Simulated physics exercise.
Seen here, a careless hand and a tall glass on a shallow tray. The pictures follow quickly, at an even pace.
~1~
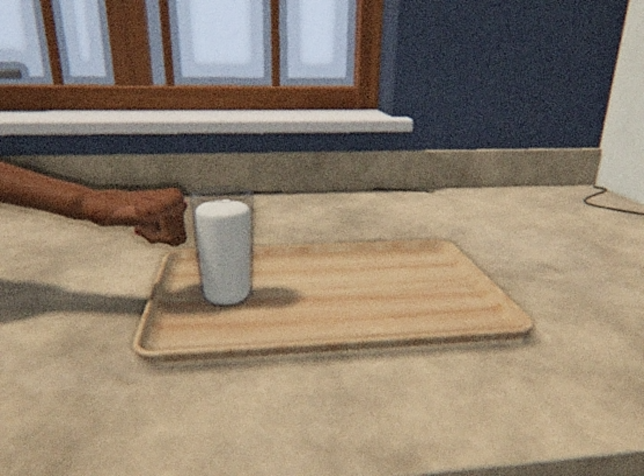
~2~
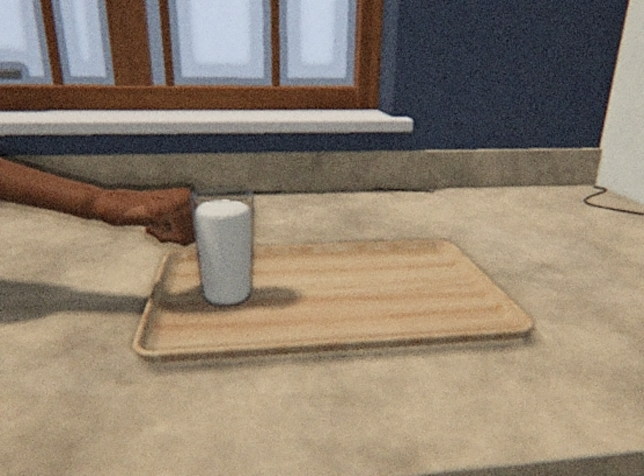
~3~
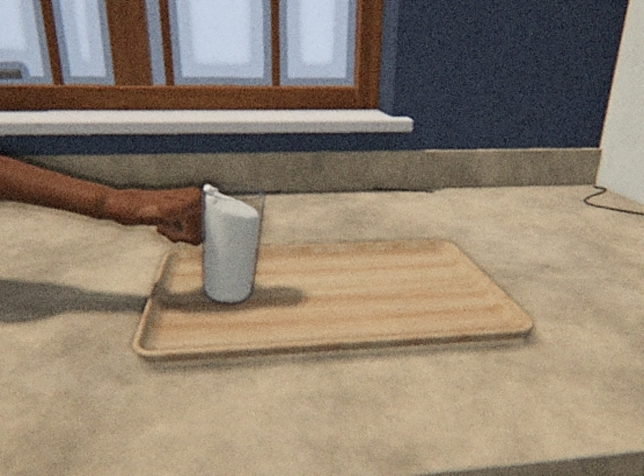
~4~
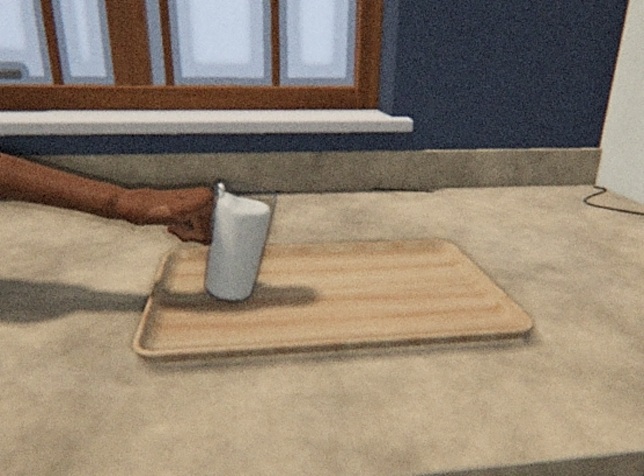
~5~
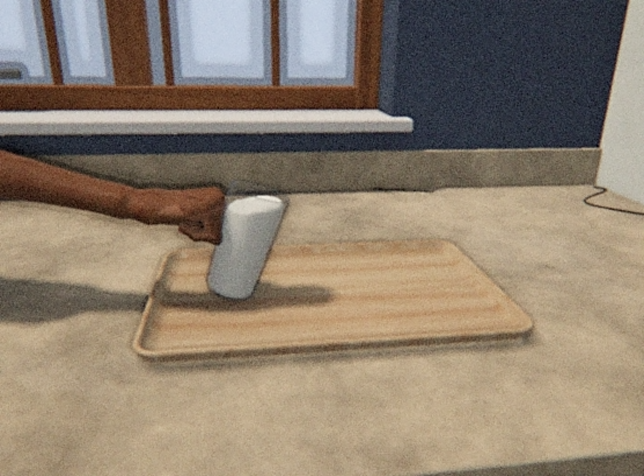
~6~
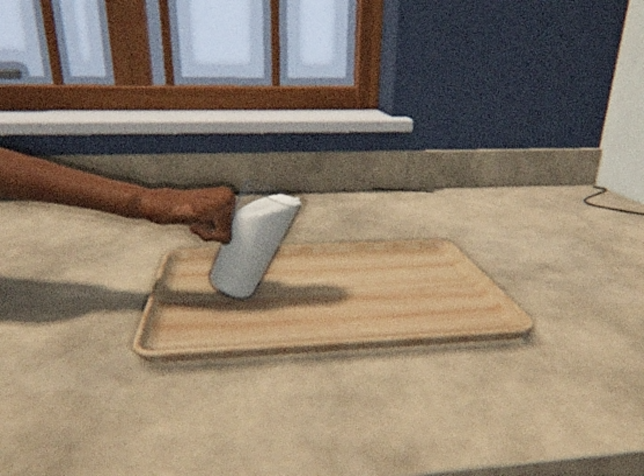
At the start, a tall glass of white liquid stands upright on a shallow wooden tray, with a fist close to its left side. The hand moves right against the upper glass, which leans rightward as the liquid's surface slants. The lean steadily deepens until the white reaches the right rim.
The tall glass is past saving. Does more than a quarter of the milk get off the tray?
After the fall over a quarter gets off the tray.
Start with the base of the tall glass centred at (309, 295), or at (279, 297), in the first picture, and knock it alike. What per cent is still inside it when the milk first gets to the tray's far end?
About 80 and 70 per cent.
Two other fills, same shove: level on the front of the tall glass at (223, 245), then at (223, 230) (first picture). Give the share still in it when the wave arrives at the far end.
First some 65, then 70 per cent.
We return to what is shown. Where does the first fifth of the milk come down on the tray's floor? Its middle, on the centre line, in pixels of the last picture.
At about (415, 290).
A moment on, the tall glass lies on its side and 99 per cent is in the glass, 1 on the tray and 0 above or beyond its rim.
Next, the tall glass lies on its side and 63 per cent is in the glass, 32 on the tray and 5 above or beyond its rim.
Then the tall glass lies on its side and 39 per cent is in the glass, 39 on the tray and 22 above or beyond its rim.
Later the tall glass lies on its side and 22 per cent is in the glass, 35 on the tray and 42 above or beyond its rim.
Finally, 58 per cent is held by tray and glass, 42 is off the tray.
